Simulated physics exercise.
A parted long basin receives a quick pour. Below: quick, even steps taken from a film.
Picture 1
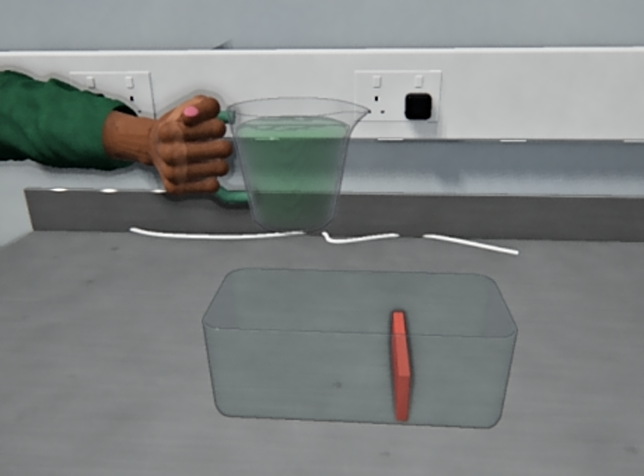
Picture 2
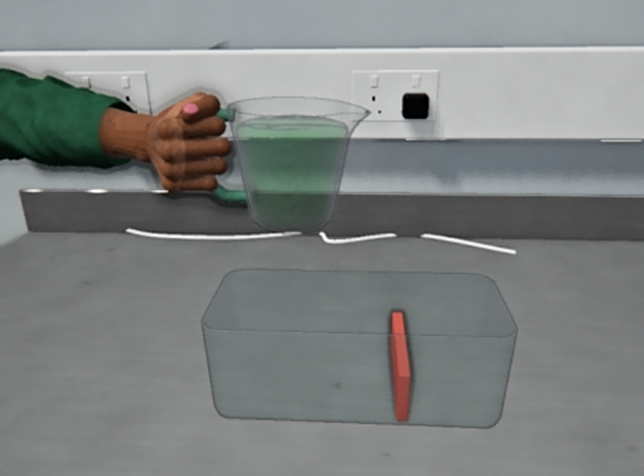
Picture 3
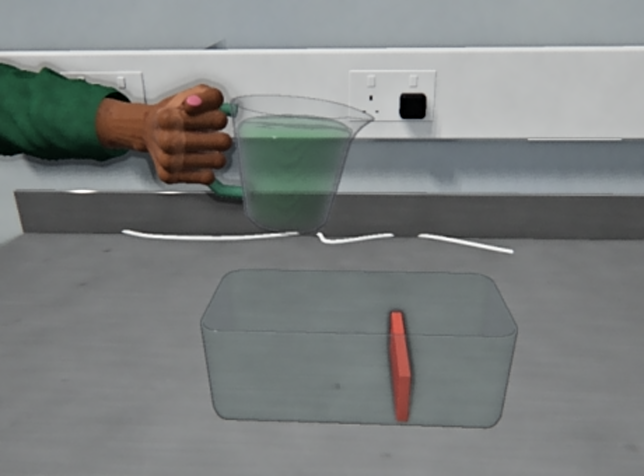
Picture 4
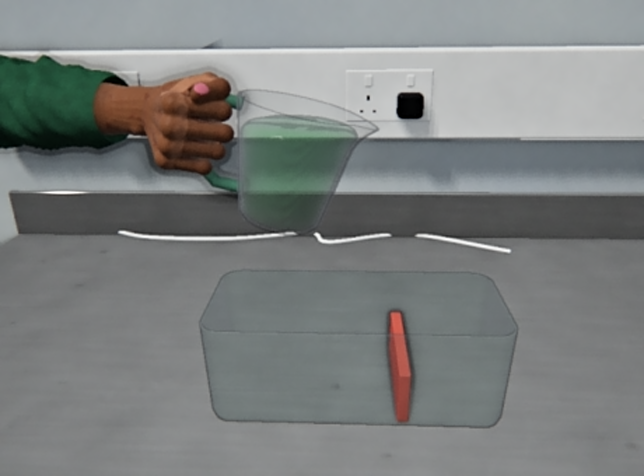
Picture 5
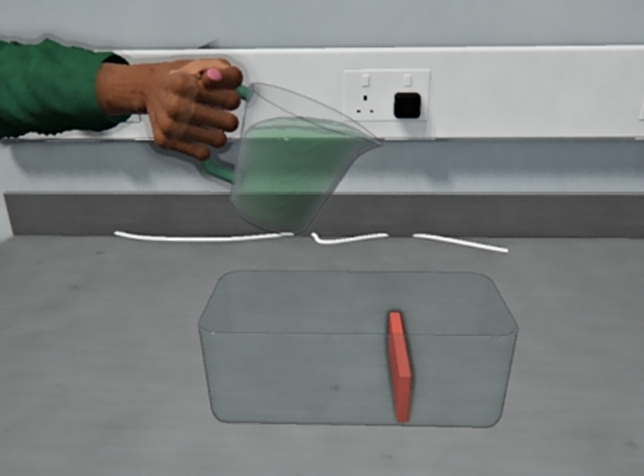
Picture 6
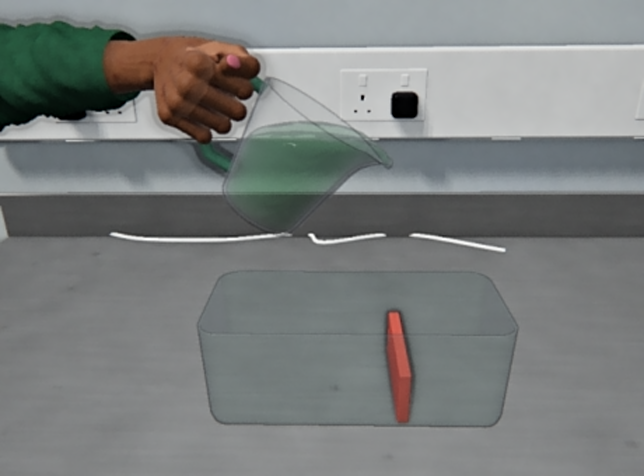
We see a hand in a green sleeve holding a clear jug of green liquid above a long transparent basin with a red divider, first nearly still, then steadily tilting the jug to the right as its spout lowers.
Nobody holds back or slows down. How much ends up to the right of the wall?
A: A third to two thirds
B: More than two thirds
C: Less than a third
Answer: A.
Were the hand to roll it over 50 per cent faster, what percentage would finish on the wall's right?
30 per cent or thereabouts.
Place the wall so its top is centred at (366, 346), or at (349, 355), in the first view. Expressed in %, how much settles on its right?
Estimated: 85 % first, 85 % second.
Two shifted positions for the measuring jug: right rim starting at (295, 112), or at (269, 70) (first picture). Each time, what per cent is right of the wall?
5 % and 5 %.
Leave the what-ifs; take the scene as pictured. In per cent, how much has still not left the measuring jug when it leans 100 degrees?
35 per cent or so.
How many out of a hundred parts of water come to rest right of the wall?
That works out near 50 in every hundred.
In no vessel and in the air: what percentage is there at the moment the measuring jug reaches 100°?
That comes to near 30 percent.
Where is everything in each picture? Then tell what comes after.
In the first picture, tilt 0°; pouring edge (371, 109); surface from (238, 124) to (351, 125); the long basin's rim runs from (216, 297) to (504, 305); the wall's top is at (401, 342).
In the second picture, tilt 2°; pouring edge (371, 111); surface from (237, 123) to (350, 126).
In the third picture, tilt 6°; pouring edge (375, 117); surface from (239, 120) to (354, 128).
In the fourth picture, tilt 13°; pouring edge (380, 128); surface from (243, 122) to (360, 130).
In the fifth picture, tilt 23°; pouring edge (384, 143); surface from (245, 130) to (374, 135).
In the sixth picture, tilt 35°; pouring edge (385, 162); surface from (243, 141) to (379, 150); 2 per cent is over the edge.
A moment on, the measuring jug is tipped right over and 37 per cent is still to pour, 1 is left of the wall and 35 right of it.
Next, the measuring jug is tipped right over and 1 per cent is still to pour, 43 is left of the wall and 50 right of it.
Then the measuring jug is tipped right over and 0 per cent is still to pour, 48 is left of the wall and 49 right of it.
Later the measuring jug is tipped right over and 0 per cent is still to pour, 49 is left of the wall and 49 right of it.
At rest 49 per cent lies left of the wall, 49 right of it and 3 outside.
